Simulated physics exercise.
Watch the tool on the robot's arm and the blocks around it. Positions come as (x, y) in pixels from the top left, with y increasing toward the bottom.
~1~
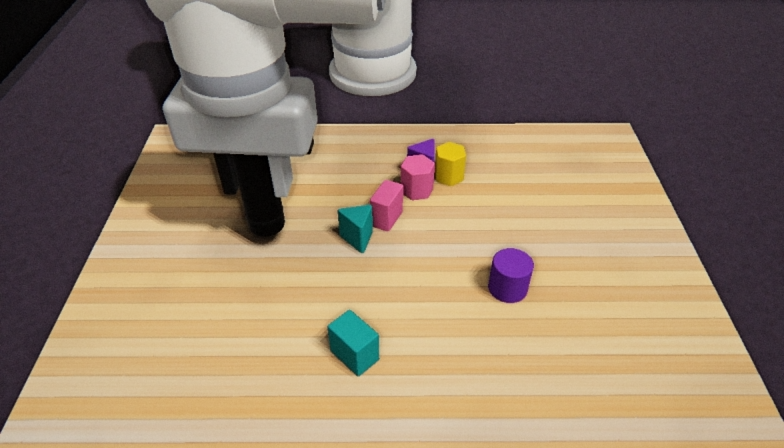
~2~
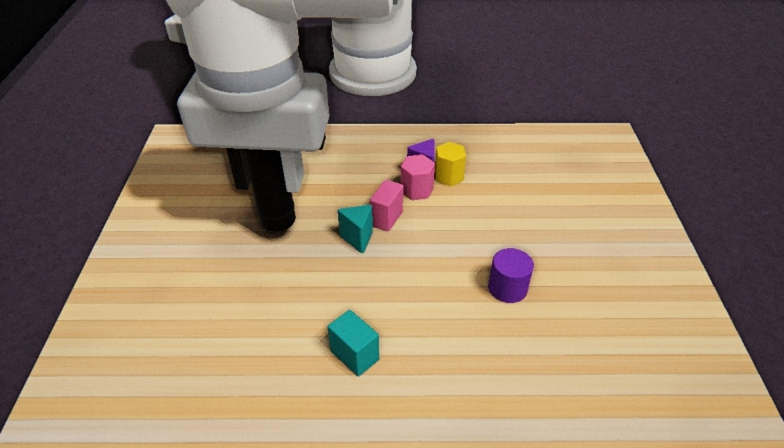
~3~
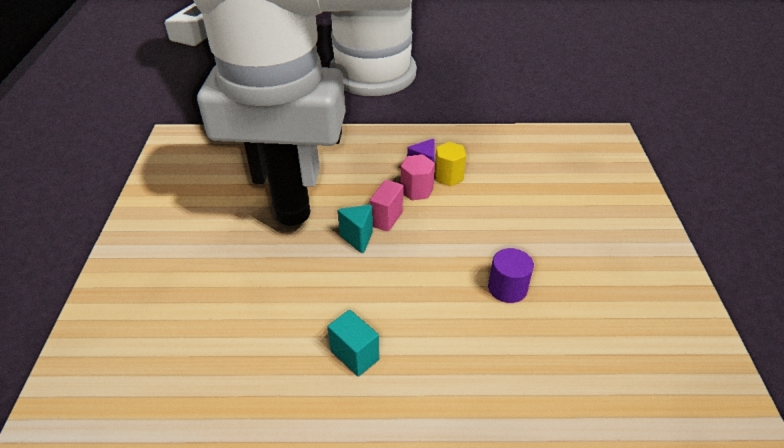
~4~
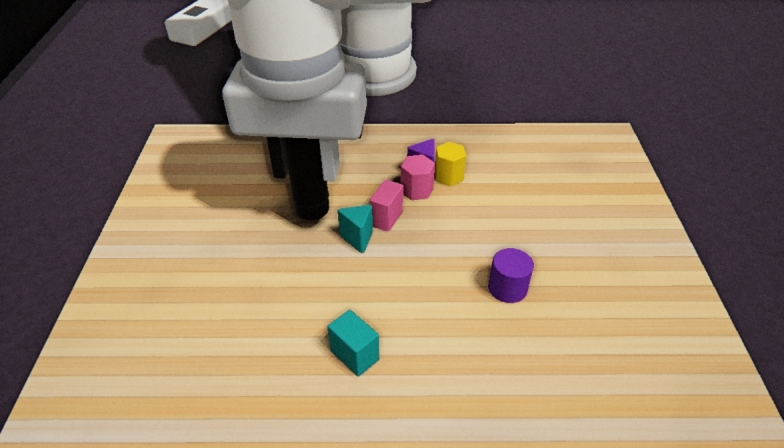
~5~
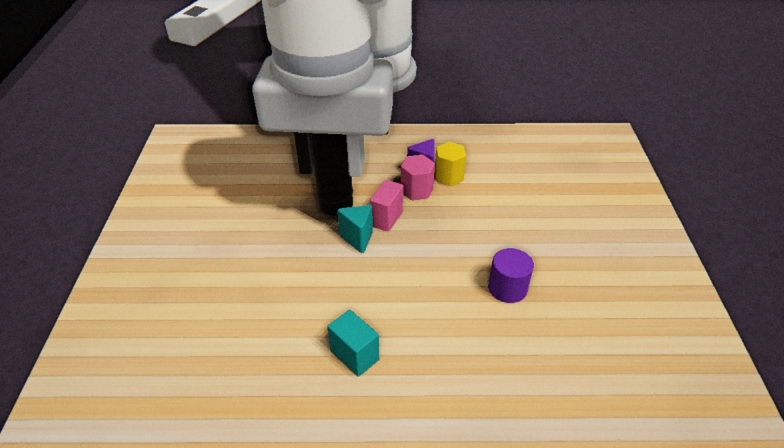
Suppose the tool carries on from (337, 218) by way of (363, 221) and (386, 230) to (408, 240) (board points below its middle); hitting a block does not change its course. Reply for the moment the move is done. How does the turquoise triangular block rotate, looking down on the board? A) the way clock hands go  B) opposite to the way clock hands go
Choice A: The way clock hands go.
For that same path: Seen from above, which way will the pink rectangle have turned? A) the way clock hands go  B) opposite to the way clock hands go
My pick is B.
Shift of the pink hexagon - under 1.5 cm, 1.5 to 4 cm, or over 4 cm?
It slides not even 1.5 cm.
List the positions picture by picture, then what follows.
Lower end of the tool at (267, 225), tops of blocks, turquoise triangular block at (357, 213), pink rectangle at (387, 192), pink hexagon at (418, 164), in the first picture.
Tool at (278, 221), blocks as before, in the second picture.
Tool at (293, 215), blocks as before, in the third picture.
Tool at (312, 210), blocks as before, in the fourth picture.
Tool at (336, 205), turquoise triangular block at (357, 213), pink rectangle at (387, 192), pink hexagon at (418, 164), in the fifth picture.
Halfway along, tool at (375, 212); turquoise triangular block at (367, 219), turned 40° clockwise; pink rectangle at (402, 193), turned 45° anticlockwise.
At the end, tool at (409, 228); turquoise triangular block at (368, 221), turned 45° clockwise; pink rectangle at (415, 195), turned 95° anticlockwise; pink hexagon not moved.
